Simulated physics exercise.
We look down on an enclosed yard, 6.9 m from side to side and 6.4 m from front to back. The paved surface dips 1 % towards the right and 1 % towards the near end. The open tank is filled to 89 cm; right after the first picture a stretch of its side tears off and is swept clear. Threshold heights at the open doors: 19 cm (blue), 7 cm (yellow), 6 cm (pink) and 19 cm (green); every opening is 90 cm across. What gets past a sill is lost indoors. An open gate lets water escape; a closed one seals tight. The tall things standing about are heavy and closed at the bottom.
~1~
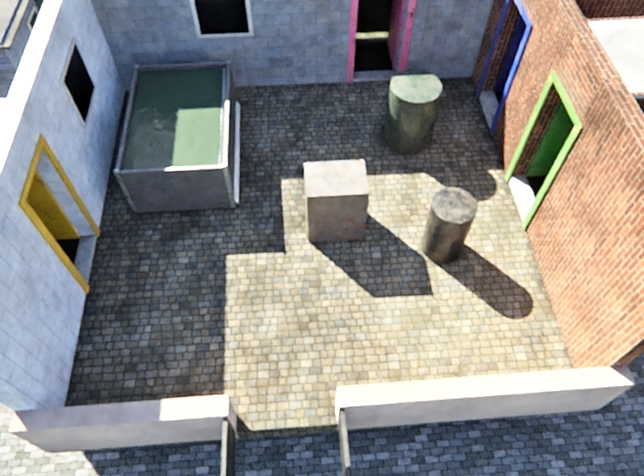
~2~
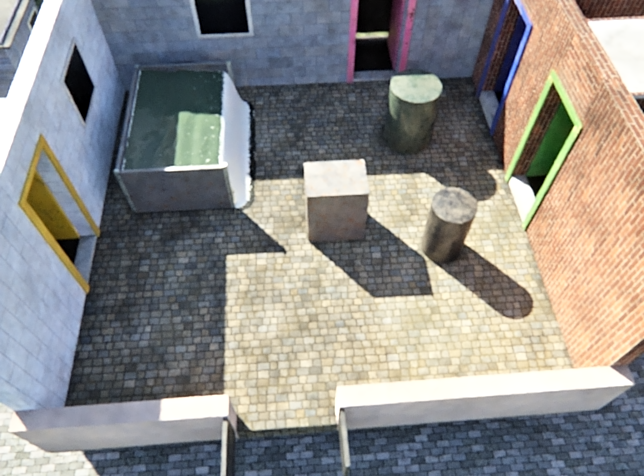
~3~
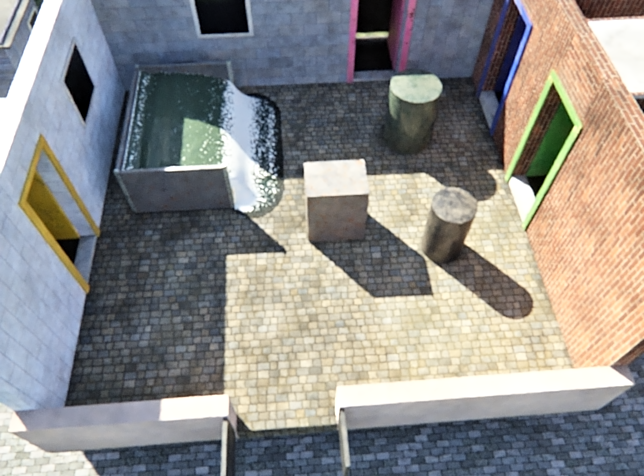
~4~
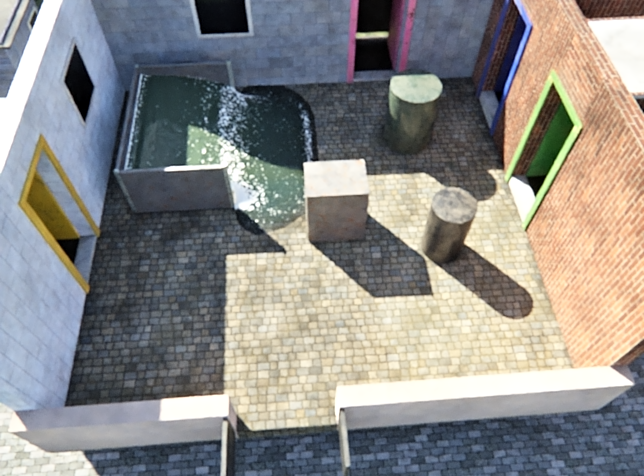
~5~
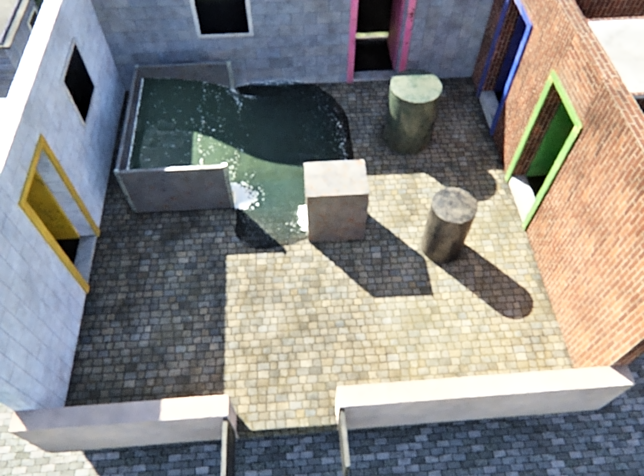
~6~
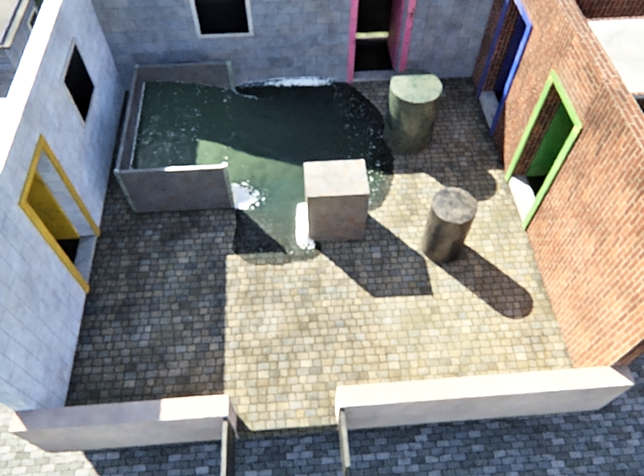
At first, still green water fills an open tank in the upper left of a walled, paved yard. Then the tank's right side gives way and water pours out in a foamy front, spreading rightward over the paving, washing against the pale block and reaching the green cylinder near the back wall.
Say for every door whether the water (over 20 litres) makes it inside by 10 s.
Within that time: At the blue door it passes the limit; at the yellow door it does not reach the limit; at the pink door it passes the limit; at the green door it goes over the limit.
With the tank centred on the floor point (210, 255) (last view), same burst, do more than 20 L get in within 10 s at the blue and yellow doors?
Against that limit: Blue below, yellow not over.
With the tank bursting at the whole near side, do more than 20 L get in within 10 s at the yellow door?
Against that limit: Yellow past it.
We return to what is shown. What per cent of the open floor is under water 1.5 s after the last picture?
Some 55 per cent of it.
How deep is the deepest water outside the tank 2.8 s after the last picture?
About 36 cm.
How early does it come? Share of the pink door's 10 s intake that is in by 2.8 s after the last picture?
Some 55 per cent by then.
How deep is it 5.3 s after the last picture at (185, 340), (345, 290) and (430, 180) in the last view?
In that order: 5, 2 and 8 cm.
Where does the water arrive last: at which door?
It is the yellow one.
Then, 0.7 s after the last picture water covers 40 % of the floor and is deepest (48 cm) near (384, 143); blue door 14 cm at the sill, 0 L in, yellow door not reached, pink door 12 cm at the sill, 1 L in, green door 28 cm at the sill, 1 L in.
Then, 1.5 s after the last picture water covers 55 % of the floor and is deepest (60 cm) near (470, 80); blue door 26 cm at the sill, 8 L in, yellow door not reached, pink door 12 cm at the sill, 16 L in, green door 38 cm at the sill, 111 L in.
Then, 2.8 s after the last picture water covers 65 % of the floor and is deepest (36 cm) near (446, 229); blue door 24 cm at the sill, 47 L in, yellow door not reached, pink door 15 cm at the sill, 68 L in, green door 24 cm at the sill, 198 L in.
Then, 5.3 s after the last picture water covers 80 % of the floor and is deepest (22 cm) near (526, 391); blue door 13 cm at the sill, 57 L in, yellow door not reached, pink door 9 cm at the sill, 114 L in, green door 14 cm at the sill, 208 L in.
Then, 9.3 s after the last picture water covers 100 % of the floor and is deepest (14 cm) near (105, 422); blue door 8 cm at the sill, 57 L in, yellow door 7 cm at the sill, 0 L in, pink door 5 cm at the sill, 126 L in, green door 7 cm at the sill, 208 L in.
